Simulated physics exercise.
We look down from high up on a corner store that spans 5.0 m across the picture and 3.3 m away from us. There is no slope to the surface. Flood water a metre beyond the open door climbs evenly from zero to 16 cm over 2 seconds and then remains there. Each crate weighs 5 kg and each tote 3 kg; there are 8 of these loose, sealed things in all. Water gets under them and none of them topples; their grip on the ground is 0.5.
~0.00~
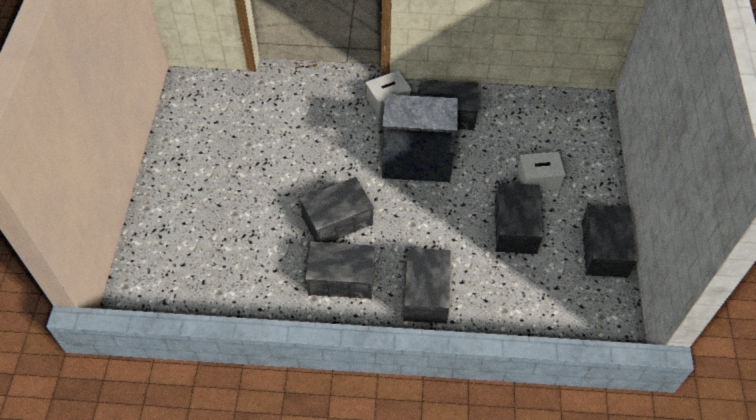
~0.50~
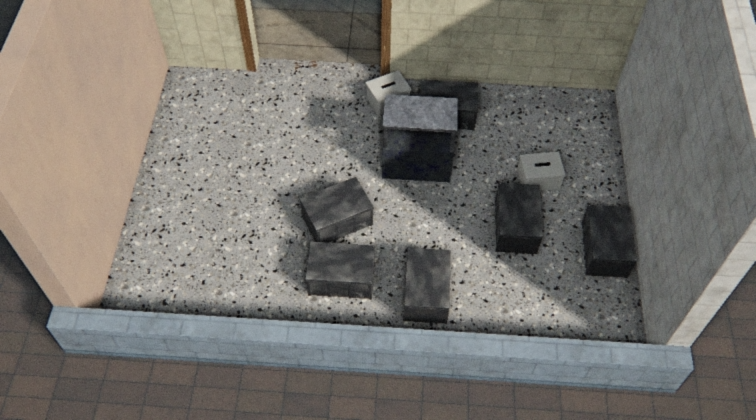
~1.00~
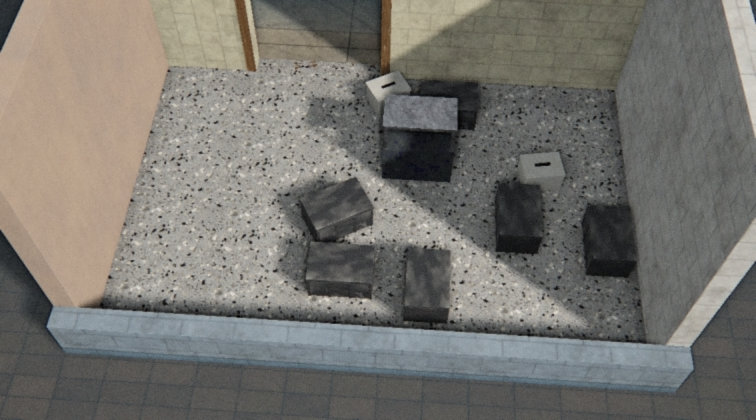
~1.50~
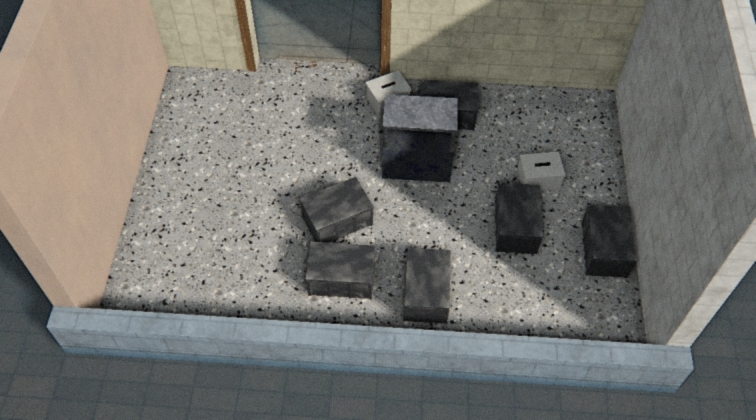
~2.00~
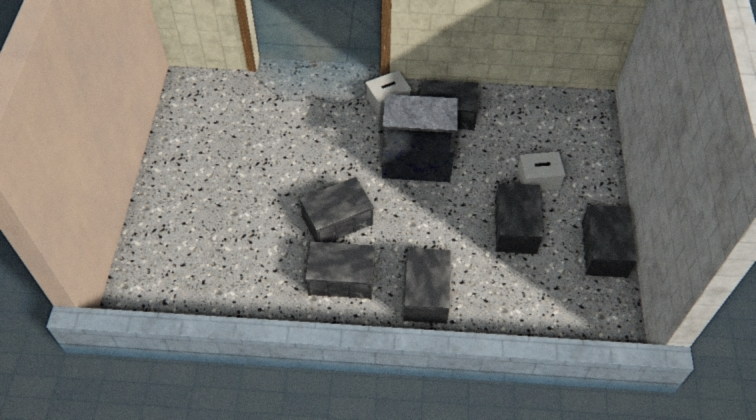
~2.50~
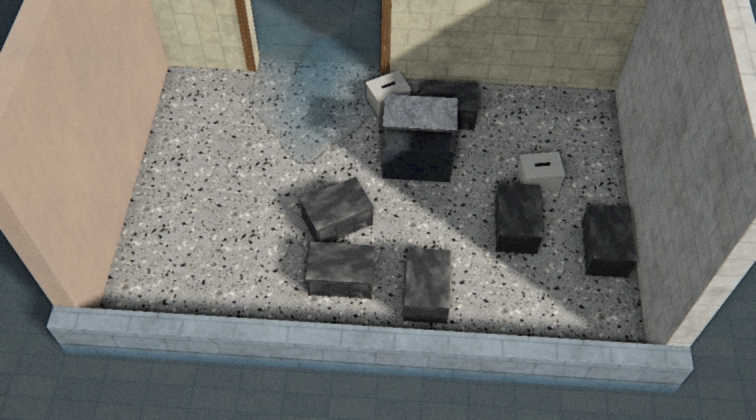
In a walled corner store with dark blocks scattered on its speckled floor, murky water rose over the brick paving outside, then seeped through the doorway at the back while the blocks stayed still.
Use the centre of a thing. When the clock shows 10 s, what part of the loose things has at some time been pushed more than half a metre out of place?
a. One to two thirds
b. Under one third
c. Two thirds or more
a, one to two thirds.
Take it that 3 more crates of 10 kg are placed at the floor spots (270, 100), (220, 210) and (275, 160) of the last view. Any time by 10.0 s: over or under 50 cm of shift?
In order: Above the mark, above the mark, above the mark.
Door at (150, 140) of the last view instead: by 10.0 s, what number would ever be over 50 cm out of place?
The answer would then be 8.
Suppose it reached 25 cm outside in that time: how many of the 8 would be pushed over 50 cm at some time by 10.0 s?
6.
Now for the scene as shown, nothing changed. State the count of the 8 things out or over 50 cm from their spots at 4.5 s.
Tally: 1.
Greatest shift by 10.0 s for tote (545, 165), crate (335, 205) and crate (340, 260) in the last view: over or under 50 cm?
Result, in order: Stayed within / exceeded / exceeded.
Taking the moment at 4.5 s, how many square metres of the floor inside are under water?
My estimate is roughly 10.0 m2.
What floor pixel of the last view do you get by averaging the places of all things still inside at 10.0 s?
Around (528, 187).
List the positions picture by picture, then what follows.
A crate at (341, 262), on the bottom; a tote at (388, 86) rests on the ground; 0.0 m2 under water; 0 of 8 have shifted, in the first picture.
A crate at (341, 262), on the bottom; a tote at (388, 86), on the bottom; 0.0 m2 under water; 0 of 8 have shifted, in the second picture.
A crate at (341, 262) rests on the ground; a tote at (388, 86) rests on the ground; water covers 0.0 m2; 0 of 8 have shifted, in the third picture.
A crate at (341, 262) rests on the ground; a tote at (388, 86) rests on the ground; water covers 0.0 m2; 0 of 8 have shifted, in the fourth picture.
A crate at (341, 262), on the bottom; a tote at (388, 86), on the bottom; 0.4 m2 under water; 0 of 8 have shifted, in the fifth picture.
A crate at (341, 262), on the bottom; a tote at (388, 86) rests on the ground; water covers 1.2 m2; 0 of 8 have shifted, in the sixth picture.
After 3.5 s 0 of 8 are over 50 cm from their spots; 0 afloat.
After 4.5 s 1 of 8 are over 50 cm from their spots; 1 afloat.
After 7.0 s 3 of 8 are over 50 cm from their spots; 3 afloat.
After 10.0 s 4 of 8 are over 50 cm from their spots, and 4 have been at some point; 6 afloat.
